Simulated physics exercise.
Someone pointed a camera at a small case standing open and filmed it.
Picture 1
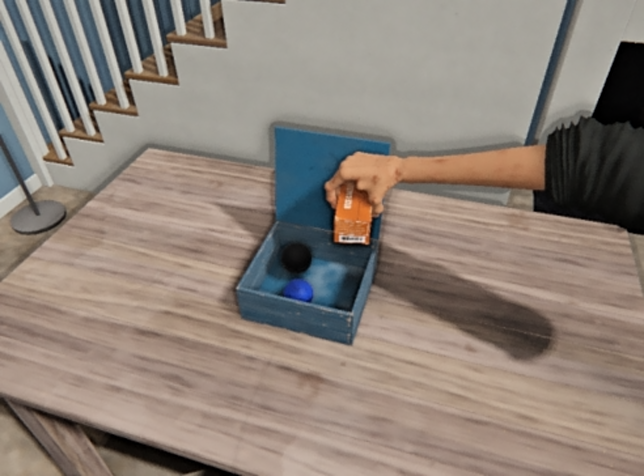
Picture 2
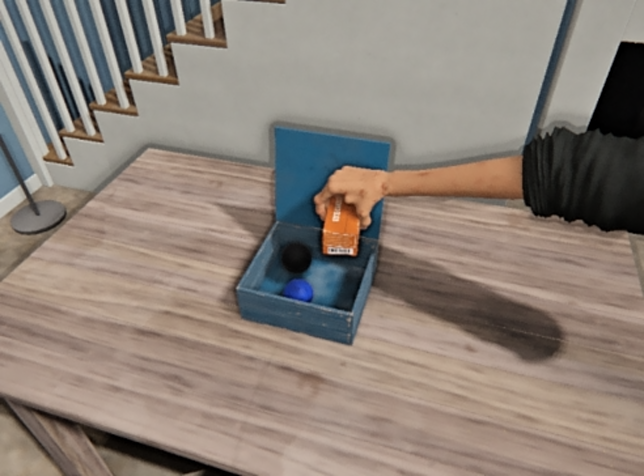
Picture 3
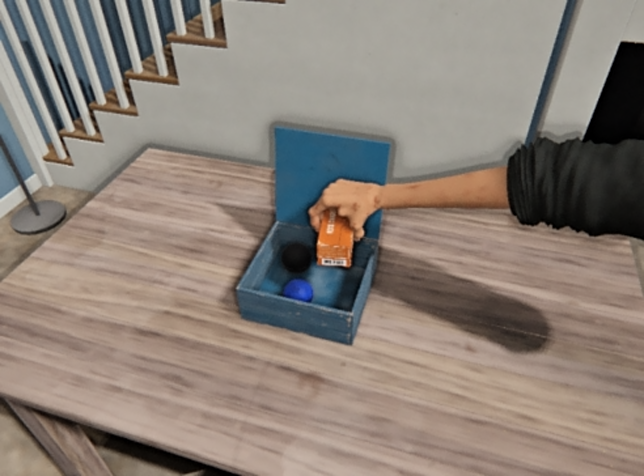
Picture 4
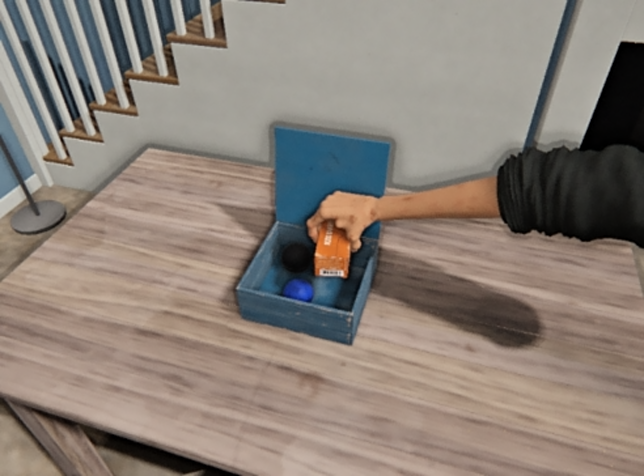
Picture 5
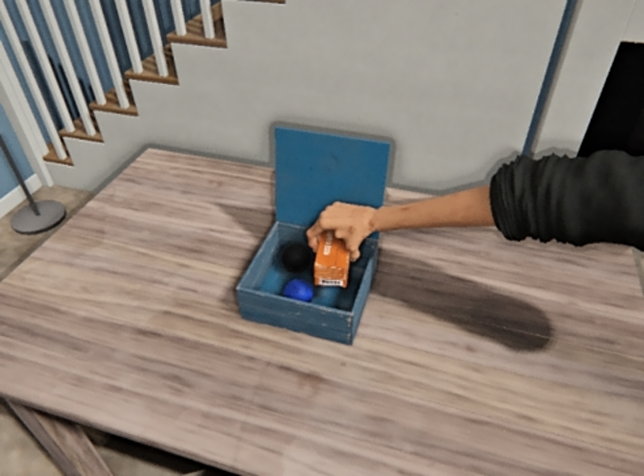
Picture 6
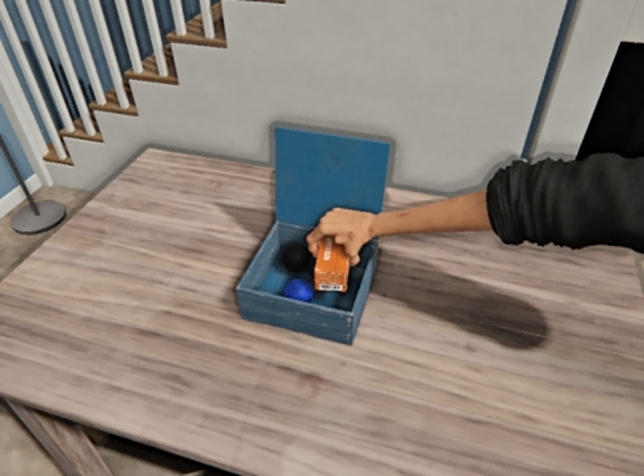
A hand lowers an orange carton into an open blue box holding two balls.
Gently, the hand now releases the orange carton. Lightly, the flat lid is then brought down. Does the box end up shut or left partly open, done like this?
It ends up shut.
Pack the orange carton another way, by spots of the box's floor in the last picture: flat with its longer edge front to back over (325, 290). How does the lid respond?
Put it in like that and the lid gets all the way down.
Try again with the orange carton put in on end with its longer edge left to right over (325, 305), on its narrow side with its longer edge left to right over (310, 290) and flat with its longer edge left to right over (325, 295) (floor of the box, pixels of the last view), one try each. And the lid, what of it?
So, one: It remains raised; two: It drops fully; three: It drops fully.
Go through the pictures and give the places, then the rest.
In the first picture, still above its spot; orange carton (355, 208).
In the second picture, still above its spot; orange carton (343, 220).
In the third picture, still above its spot; orange carton (337, 232).
In the fourth picture, still above its spot; orange carton (335, 243).
In the fifth picture, still above its spot; orange carton (334, 252).
In the sixth picture, in place under the hand; orange carton (334, 258).
Then, 0.80 s on from there, lid starting down; orange carton shifted a little near (334, 279).
Then, 1.50 s on from there, lid 66° above the rim; orange carton shifted a little near (334, 280).
Then, 1.80 s on from there, lid 39° above the rim; orange carton shifted a little near (334, 280).
Then, 2.10 s on from there, lid 5° above the rim; orange carton shifted a little near (334, 280).
In the end, lid shut; moved from the start, orange carton; the other 2 unmoved. At the end, from the last picture's camera, orange carton near (334, 279).
